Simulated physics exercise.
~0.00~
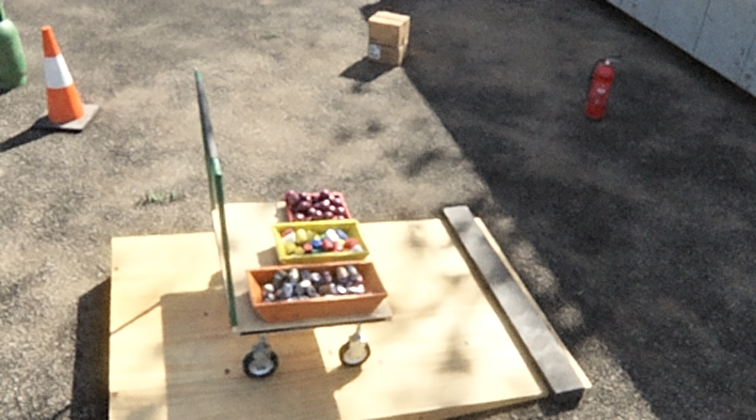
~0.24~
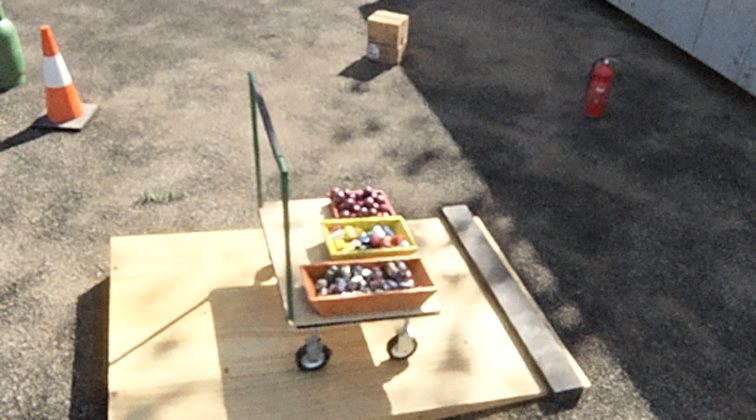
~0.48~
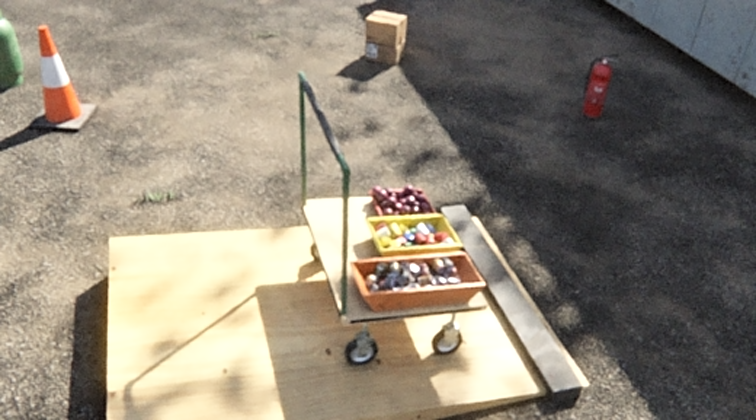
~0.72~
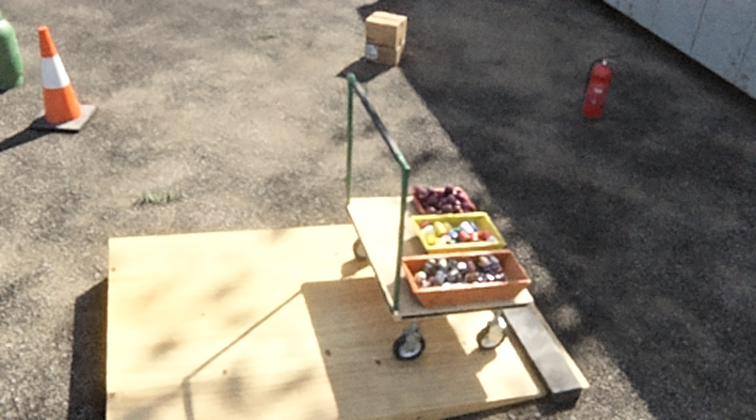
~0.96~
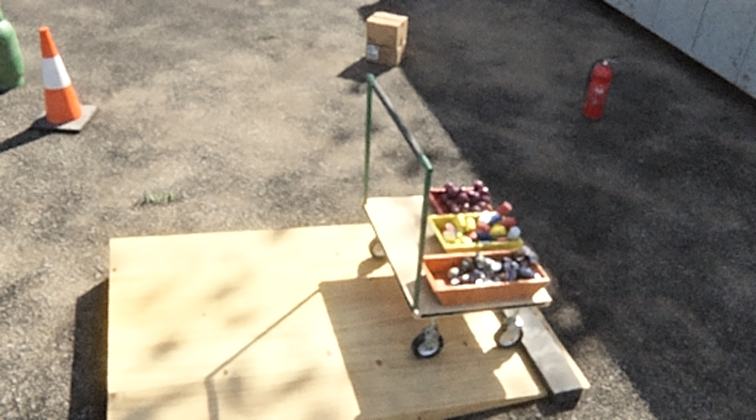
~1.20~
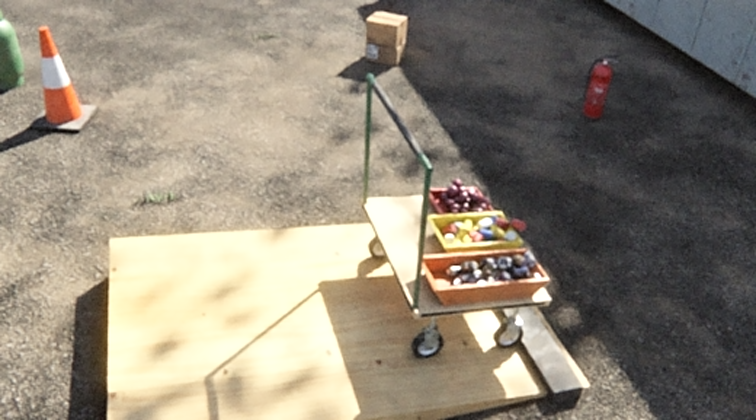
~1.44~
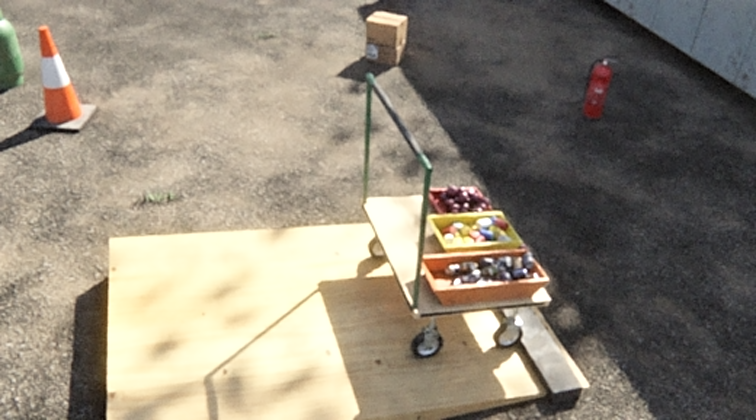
On sunlit asphalt, a trolley with three trays of small items rolling right across plywood, stopping at a sill, contents jolting forward.
